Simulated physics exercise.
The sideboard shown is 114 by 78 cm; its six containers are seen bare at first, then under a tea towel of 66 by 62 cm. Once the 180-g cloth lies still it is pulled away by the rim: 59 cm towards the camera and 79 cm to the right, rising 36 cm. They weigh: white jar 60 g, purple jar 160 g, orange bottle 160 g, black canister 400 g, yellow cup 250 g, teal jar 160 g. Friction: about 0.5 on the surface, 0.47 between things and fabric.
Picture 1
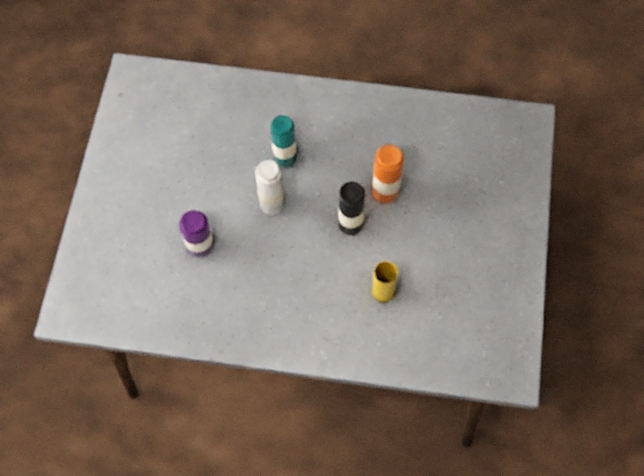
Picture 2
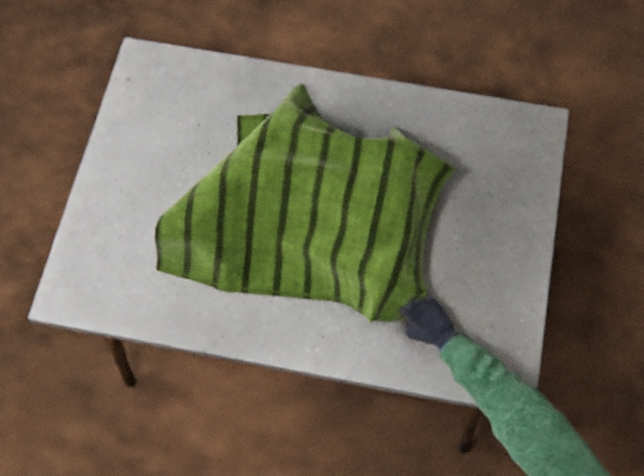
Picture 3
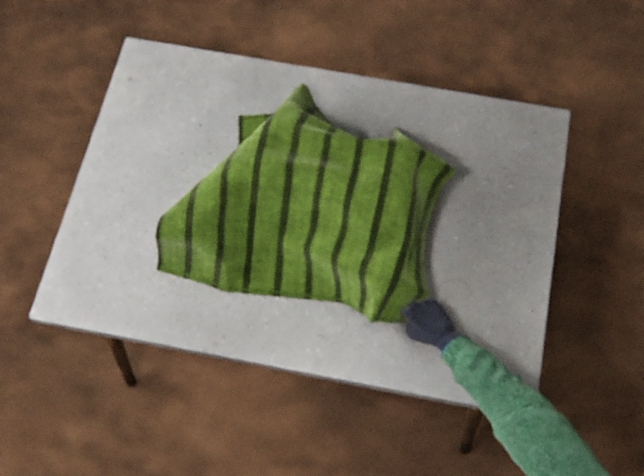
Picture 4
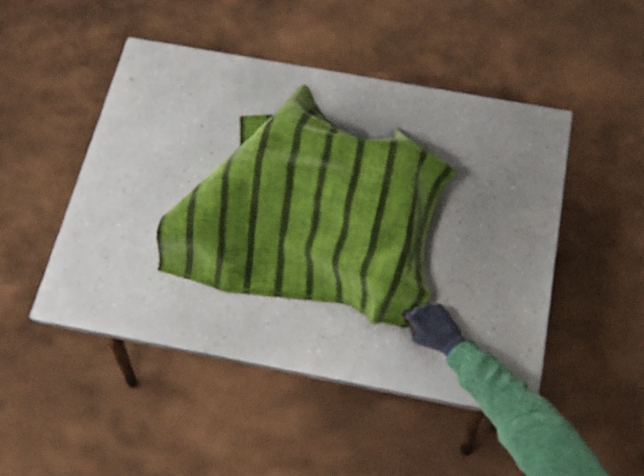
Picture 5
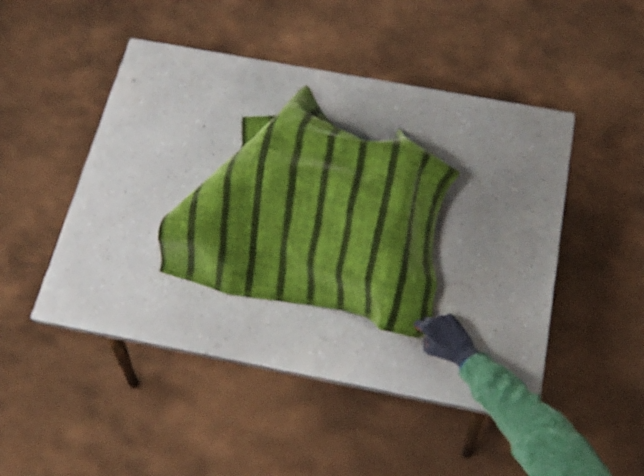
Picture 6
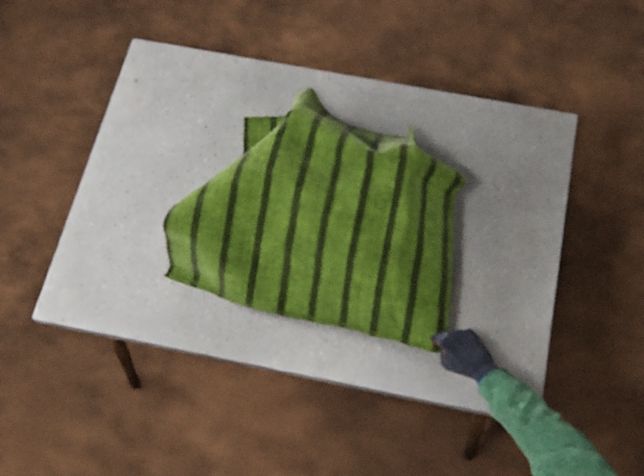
At first, six containers, among them a white jar, an orange bottle and a yellow cup, stand uncovered on a gray table. Then a green striped cloth lies over them, its near right edge gripped by a dark-gloved hand, which barely moves before drawing that edge a short way toward the lower right.
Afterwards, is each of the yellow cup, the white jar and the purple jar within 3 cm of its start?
Result: Yellow cup leaves its place, white jar leaves its place, purple jar hardly stirs.
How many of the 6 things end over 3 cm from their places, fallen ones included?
I count 5.
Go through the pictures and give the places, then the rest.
In the first frame, yellow cup (386, 272), 12 cm tall; white jar (268, 170), 18 cm tall; black canister (352, 193), 17 cm tall; teal jar (282, 124), 16 cm tall; purple jar (193, 221), 13 cm tall; orange bottle (390, 155), 18 cm tall.
In the second frame, tea towel corners (156, 270) (237, 116) (435, 164); grip (404, 320).
In the third frame, tea towel corners (157, 270) (239, 116); grip (405, 321).
In the fourth frame, tea towel corners (158, 270) (240, 116); grip (410, 326).
In the fifth frame, tea towel corners (160, 271) (242, 117); grip (422, 336).
In the sixth frame, tea towel corners (165, 276) (245, 117) (442, 168); grip (440, 350).
Next, middle of the tea towel at (390, 254); white jar on its side, 12 cm off its start, orange bottle on its side, 13 cm off its start, teal jar on its side, 10 cm off its start.
Then, middle of the tea towel at (511, 377); white jar on its side, 12 cm off its start, yellow cup on its side, 9 cm off its start, orange bottle on its side, 17 cm off its start.
After that, middle of the tea towel at a place out of view; yellow cup on its side, 16 cm off its start at (414, 355), white jar on its side, 12 cm off its start at (309, 233), orange bottle on its side, 23 cm off its start at (486, 230).
Later, middle of the tea towel at a place out of view; yellow cup on its side, 25 cm off its start, white jar on its side, 12 cm off its start, orange bottle on its side, 28 cm off its start.
At the end, middle of the tea towel at a place out of view; yellow cup over the edge, white jar on its side, 13 cm off its start at (299, 242), purple jar 0 cm off its start at (198, 212), orange bottle on its side, 39 cm off its start at (563, 228).
